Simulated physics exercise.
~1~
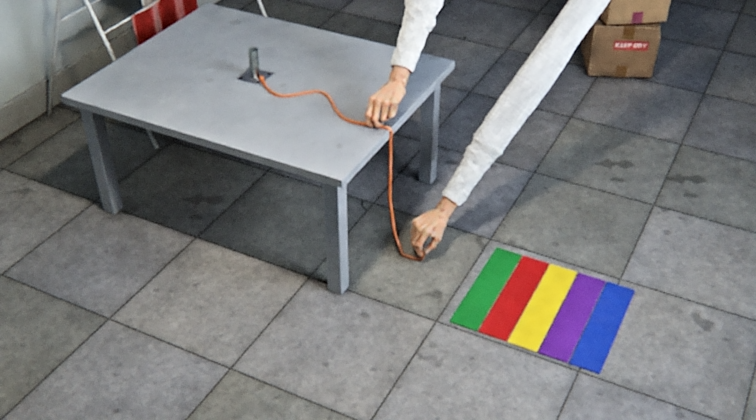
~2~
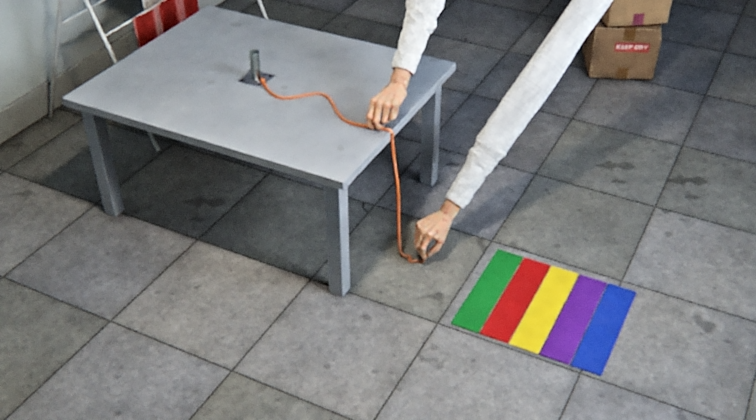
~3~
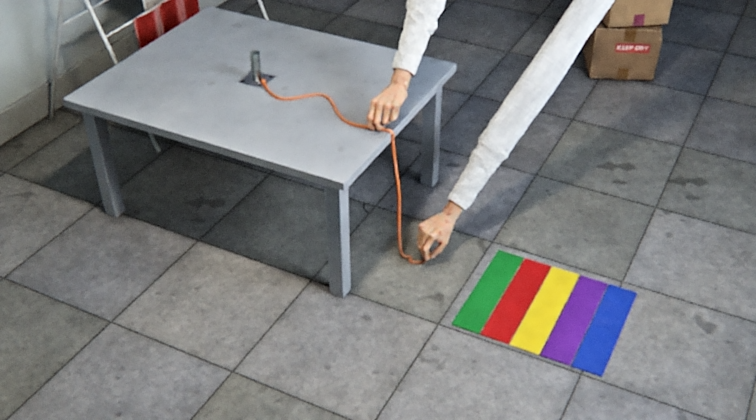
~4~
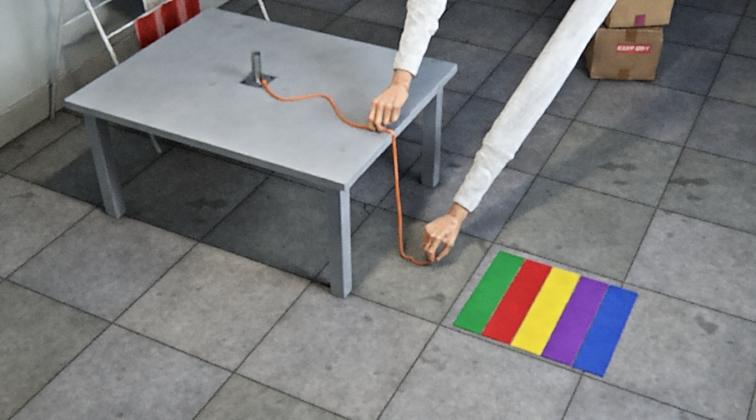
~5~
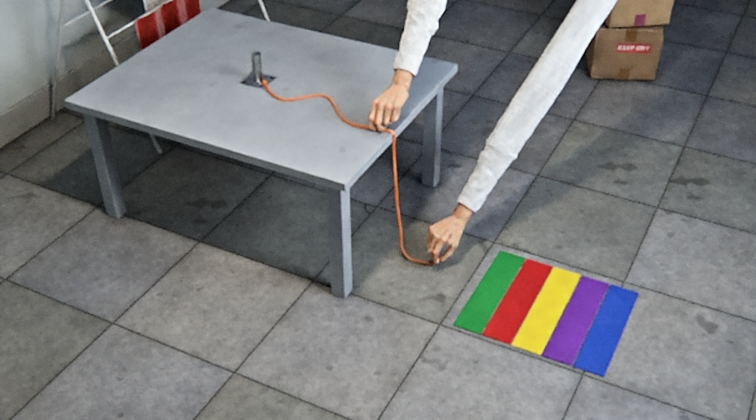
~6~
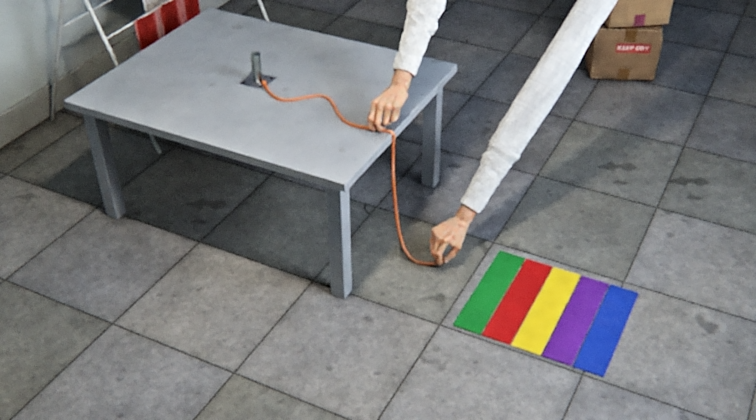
A room with a grey tiled floor is seen from above at an angle, with cardboard boxes at the upper right. An orange lead winds from a small upright post across a low grey table and over its edge, with green, red, yellow, purple and blue strips on the floor to the right. One hand stays at the edge while the other shifts the lead's lower end slightly rightward, the view nearly still.
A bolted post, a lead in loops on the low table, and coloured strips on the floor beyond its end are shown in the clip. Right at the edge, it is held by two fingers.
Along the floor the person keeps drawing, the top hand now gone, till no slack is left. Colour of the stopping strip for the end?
Yellow.
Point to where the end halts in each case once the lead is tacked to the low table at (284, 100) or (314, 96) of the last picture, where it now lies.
Around (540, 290), then around (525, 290).
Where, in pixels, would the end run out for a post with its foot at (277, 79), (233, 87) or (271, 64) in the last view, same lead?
First (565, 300), then (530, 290), then (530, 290).
Soon after, end near (492, 277); over green.
After that, end near (527, 288); over red.
At the stop, end near (549, 295); over yellow. It gets as far as the yellow strip.
